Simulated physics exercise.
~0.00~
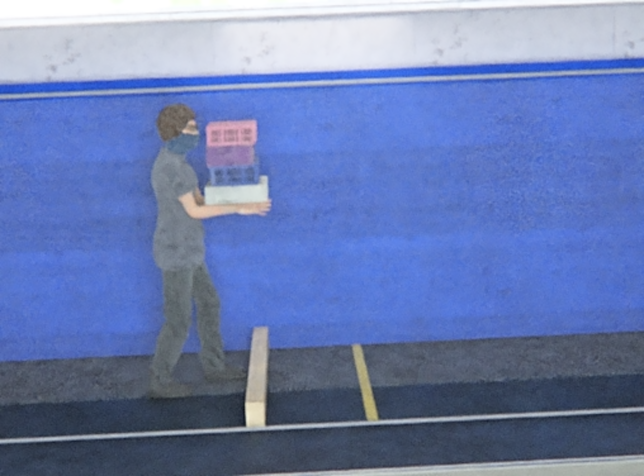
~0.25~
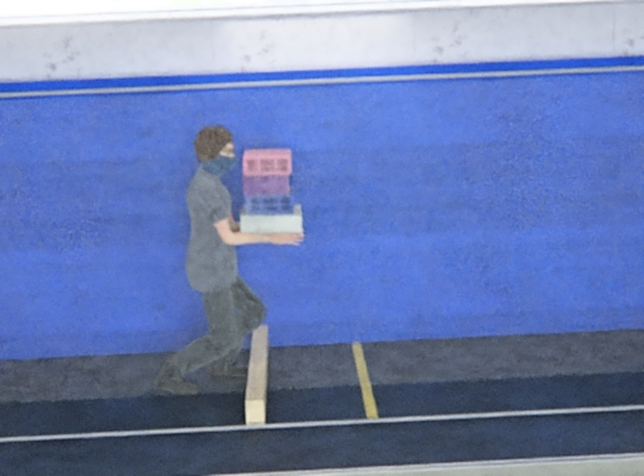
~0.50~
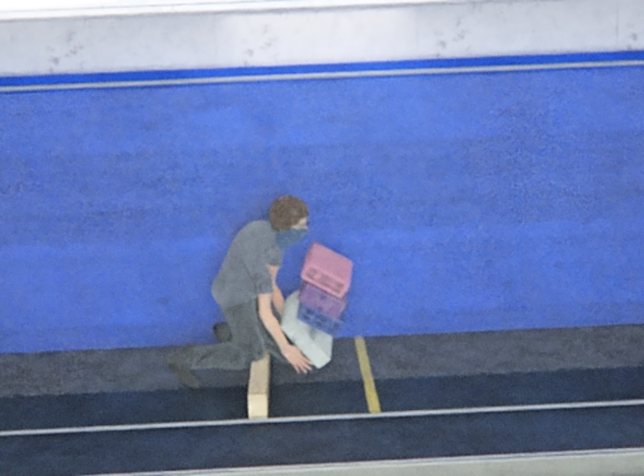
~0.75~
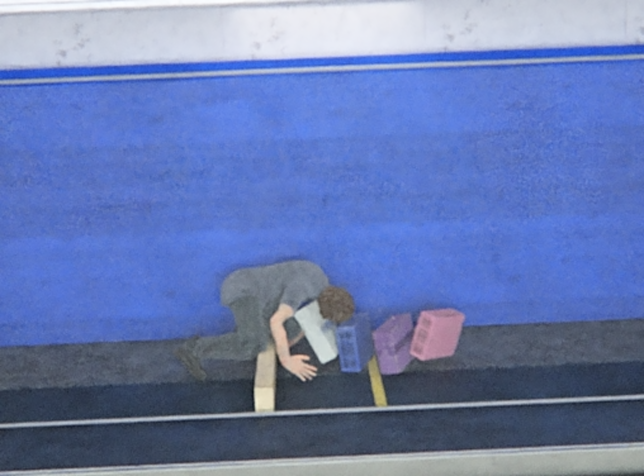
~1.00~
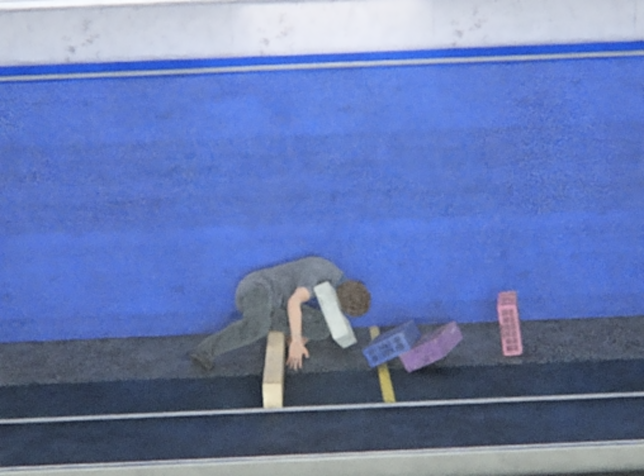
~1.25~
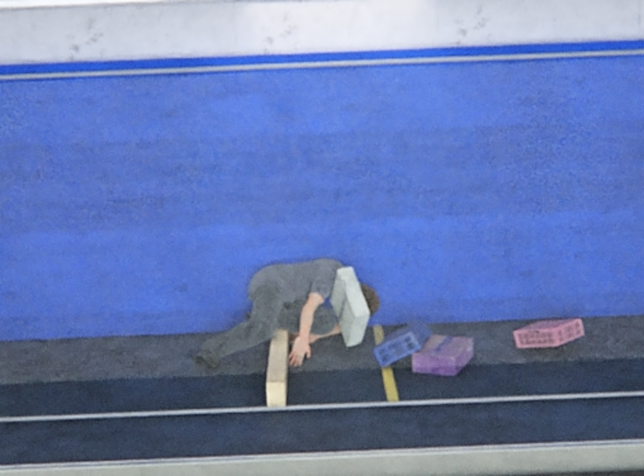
By a blue wall, a masked person falls over a low rail, spilling stacked crates rightward.
